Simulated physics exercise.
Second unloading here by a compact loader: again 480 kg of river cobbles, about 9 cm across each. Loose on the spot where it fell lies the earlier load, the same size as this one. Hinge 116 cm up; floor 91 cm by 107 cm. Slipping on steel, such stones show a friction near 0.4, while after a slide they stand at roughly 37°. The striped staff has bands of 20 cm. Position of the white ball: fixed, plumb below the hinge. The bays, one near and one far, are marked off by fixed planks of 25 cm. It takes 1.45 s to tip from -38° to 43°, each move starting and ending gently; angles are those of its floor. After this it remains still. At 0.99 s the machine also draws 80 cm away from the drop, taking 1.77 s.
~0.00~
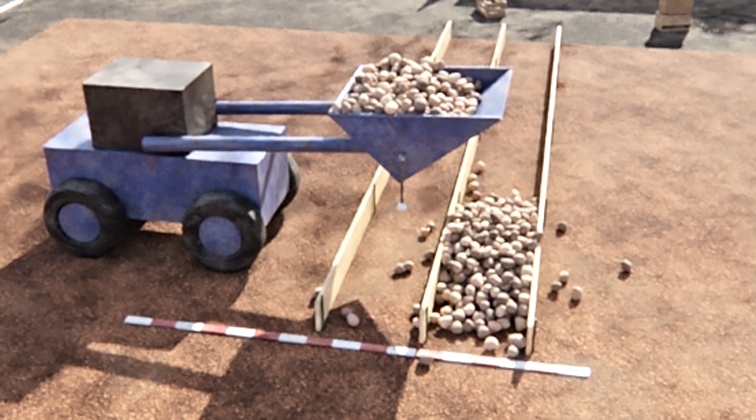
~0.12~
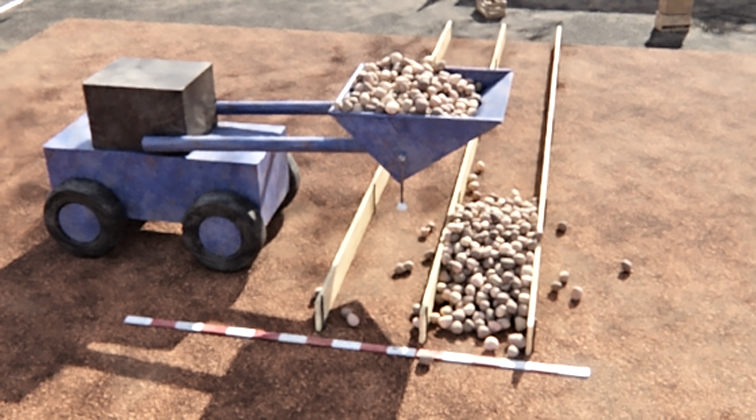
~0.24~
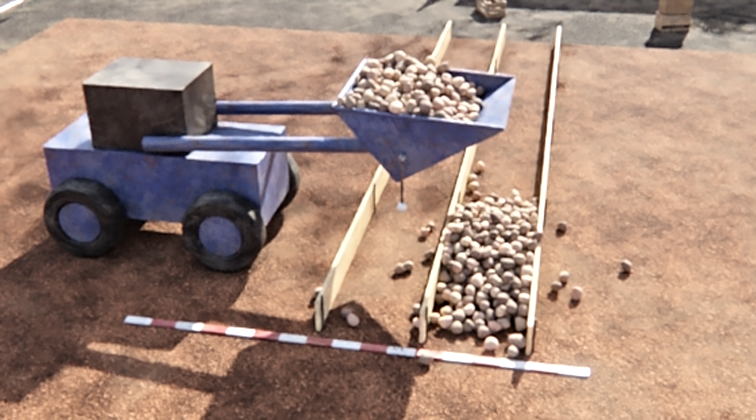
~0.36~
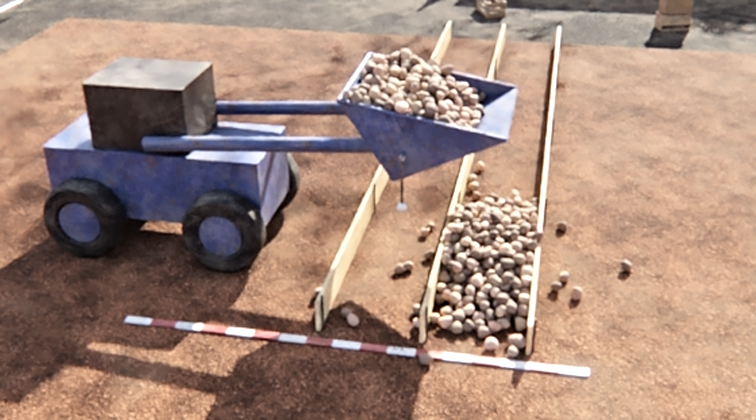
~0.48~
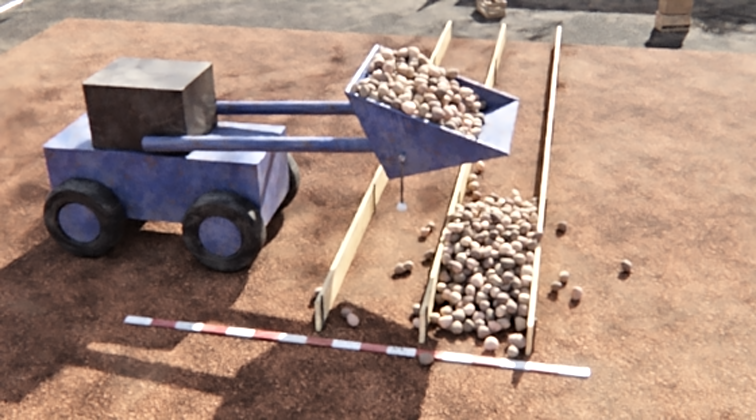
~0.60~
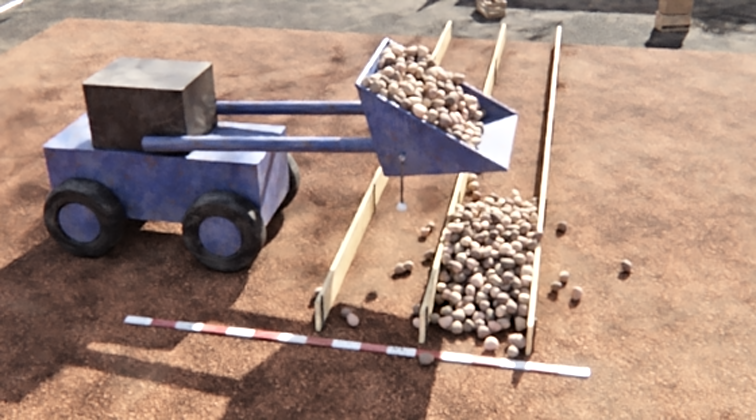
On a patch of reddish-brown ground edged by grey paving, seen from above at an angle in sunlight, the view stays still. A blue loader with black tyres and a dark box stands at left, its bucket of pale stones raised beside more stones heaped between wooden boards, behind a red-and-white staff. The bucket slowly tilts, its right-hand lip lowering and its back rising, while the stones shift slightly inside.
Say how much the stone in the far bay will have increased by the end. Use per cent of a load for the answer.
It will have increased by about 64 per cent of a load.
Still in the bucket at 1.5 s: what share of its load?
I'd say about 25 per cent.
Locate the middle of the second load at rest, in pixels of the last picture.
Centre at roughly (488, 240).
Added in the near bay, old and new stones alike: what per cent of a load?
That comes to about 20 % of a load.
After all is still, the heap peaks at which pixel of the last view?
In the last view, close to (490, 212).
After 1.1 s the floor is at 31°; in per cent of one load, 96 in the bucket, 2 in the near bay, 102 in the far bay, 1 past the last board; the foremost stones are at (561, 257).
After 1.5 s the floor is at 43°; in per cent of one load, 24 in the bucket, 3 in the near bay, 168 in the far bay, 6 past the last board; the foremost stones are at (579, 258).
After 3.2 s the floor is at 43°; in per cent of one load, 0 in the bucket, 21 in the near bay, 162 in the far bay, 17 past the last board; the foremost stones are at (684, 301).
After 5.9 s the floor is at 43°; in per cent of one load, 0 in the bucket, 21 in the near bay, 162 in the far bay, 17 past the last board; the foremost stones are at (684, 301). Net gain in the far bay, 64.
